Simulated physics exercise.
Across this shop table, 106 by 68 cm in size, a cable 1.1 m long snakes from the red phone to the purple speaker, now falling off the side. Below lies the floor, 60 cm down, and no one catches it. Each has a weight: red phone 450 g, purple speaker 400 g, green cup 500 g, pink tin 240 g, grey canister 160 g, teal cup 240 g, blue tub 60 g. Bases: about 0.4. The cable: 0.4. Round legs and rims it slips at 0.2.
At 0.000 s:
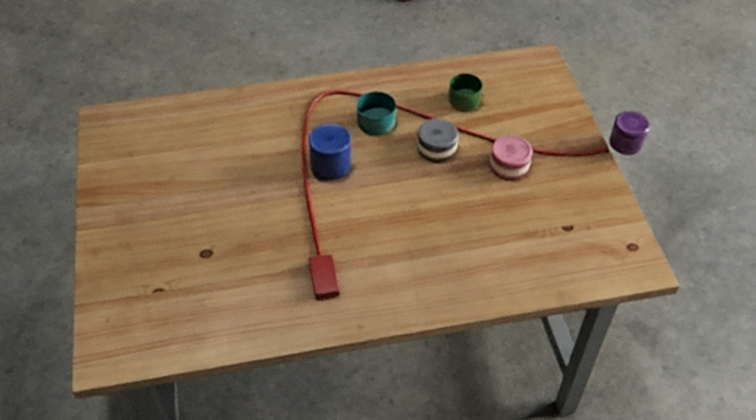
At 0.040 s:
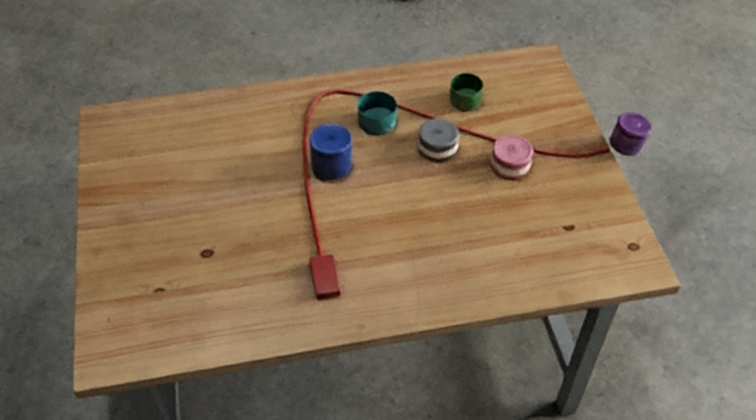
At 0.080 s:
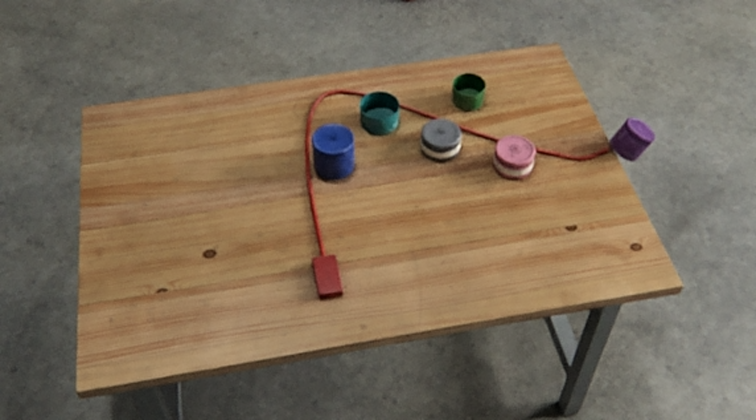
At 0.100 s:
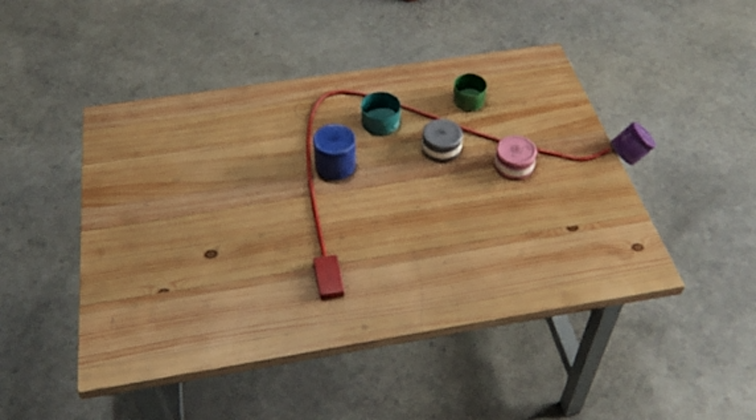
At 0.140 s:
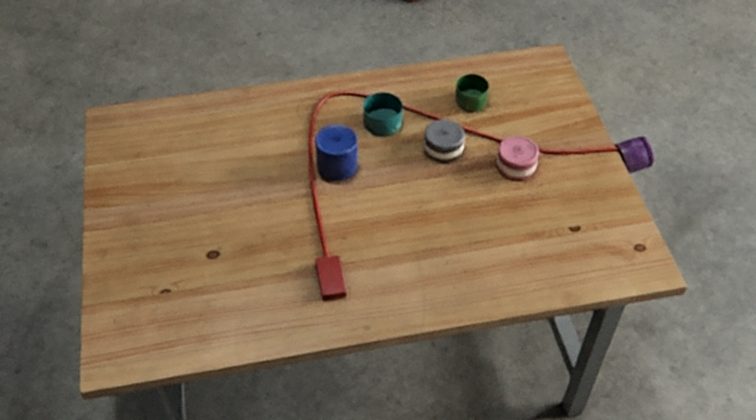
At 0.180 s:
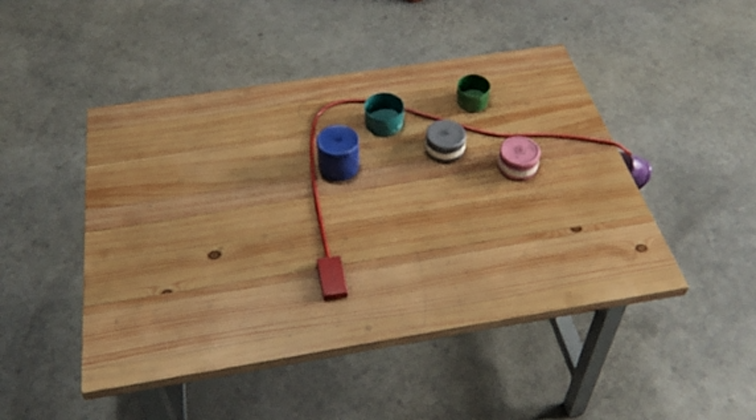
A purple speaker tied to a red cable tipped over the right edge of a wooden table and dropped lower, pulling the cable straighter, while the red phone, cups and tins stayed nearly still.
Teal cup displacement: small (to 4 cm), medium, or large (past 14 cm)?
Large.
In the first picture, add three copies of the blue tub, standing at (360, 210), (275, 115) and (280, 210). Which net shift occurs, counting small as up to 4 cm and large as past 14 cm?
Going one by one, I'd say an in-between shift, then a short shift, then a short shift.
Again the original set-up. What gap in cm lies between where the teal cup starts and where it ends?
The teal cup ends up roughly 25 cm from where it started.
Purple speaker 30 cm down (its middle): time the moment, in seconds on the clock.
Time: 0.36 s.
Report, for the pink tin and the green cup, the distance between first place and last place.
Net shift - pink tin 0 cm, green cup 0 cm.
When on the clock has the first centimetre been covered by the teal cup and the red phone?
The teal cup at 0.28 seconds and the red phone at 0.48 seconds.
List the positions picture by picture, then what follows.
The first picture shows teal cup (376, 105); cable runs through (563, 154) (305, 128) (311, 212).
The second picture shows purple speaker (634, 123); cable runs through (563, 154) (312, 211).
The third picture shows purple speaker (632, 139); cable runs through (565, 156) (314, 212).
The fourth picture shows purple speaker (633, 144); cable runs through (566, 157) (315, 212).
The fifth picture shows purple speaker (633, 155); cable runs through (570, 152) (317, 212).
The sixth picture shows teal cup (384, 106); cable runs through (590, 139) (481, 131) (313, 130) (319, 213).
After 0.4 s, the cable's tail end at (331, 255); teal cup 11 cm off its start, blue tub 22 cm off its start, purple speaker over the edge.
After 0.7 s, the cable's tail end at (340, 252); teal cup 22 cm off its start, blue tub 33 cm off its start, purple speaker over the edge.
After 0.9 s, the cable's tail end at (345, 251); teal cup 23 cm off its start at (450, 174), blue tub 33 cm off its start at (506, 172), purple speaker over the edge.
After 1.2 s, the cable's tail end at (345, 251); teal cup 23 cm off its start, blue tub 33 cm off its start, grey canister 9 cm off its start.
After 2.4 s, the cable's tail end at (345, 251); teal cup 23 cm off its start at (450, 174), blue tub 33 cm off its start at (506, 172), purple speaker over the edge, grey canister 9 cm off its start at (482, 156).
